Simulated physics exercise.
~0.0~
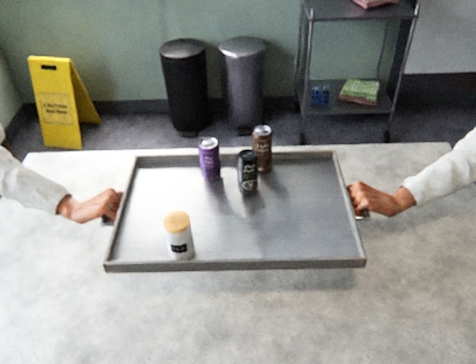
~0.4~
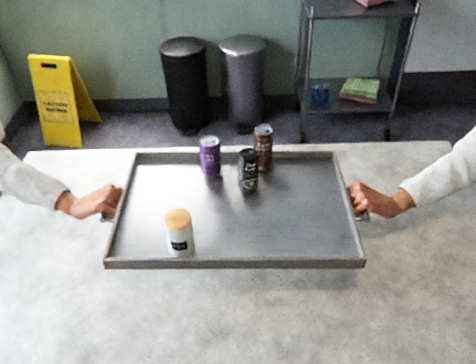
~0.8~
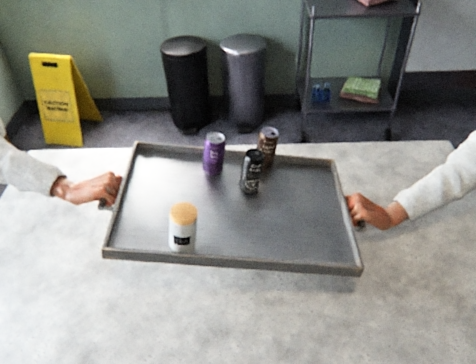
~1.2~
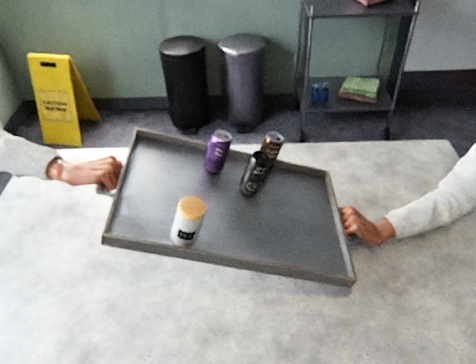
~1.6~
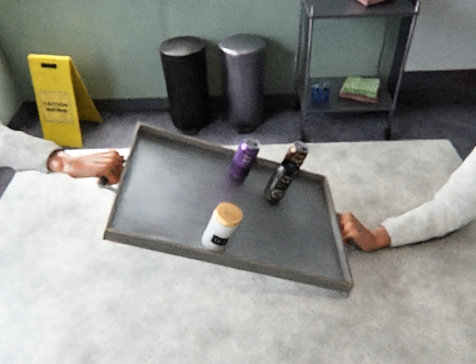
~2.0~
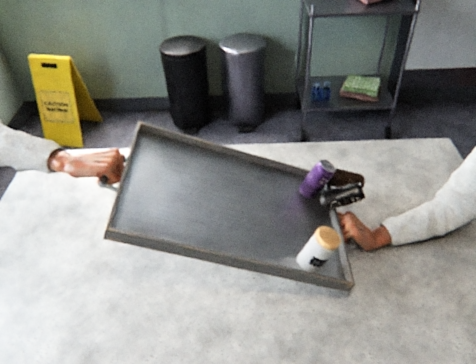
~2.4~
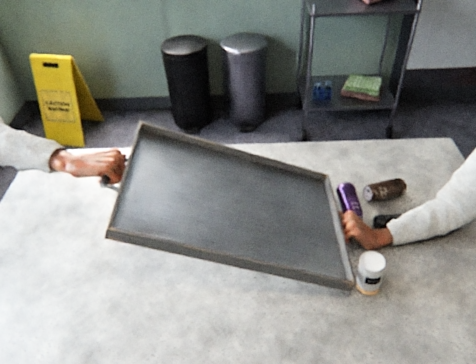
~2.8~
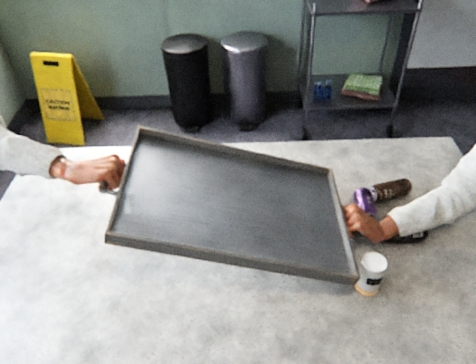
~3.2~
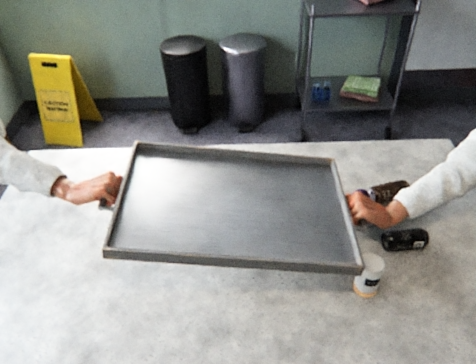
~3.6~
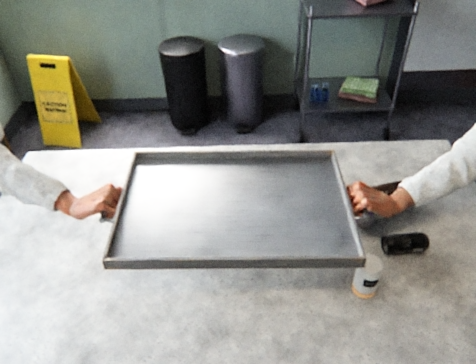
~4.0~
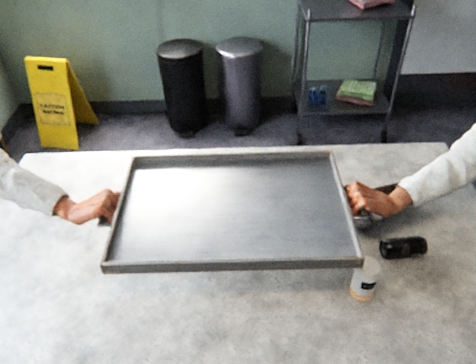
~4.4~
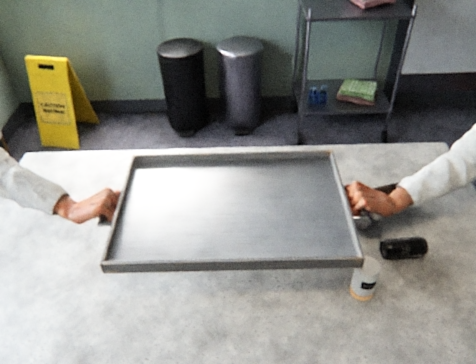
A tray held by two hands tilts right, spilling three cans and a jar onto the table.
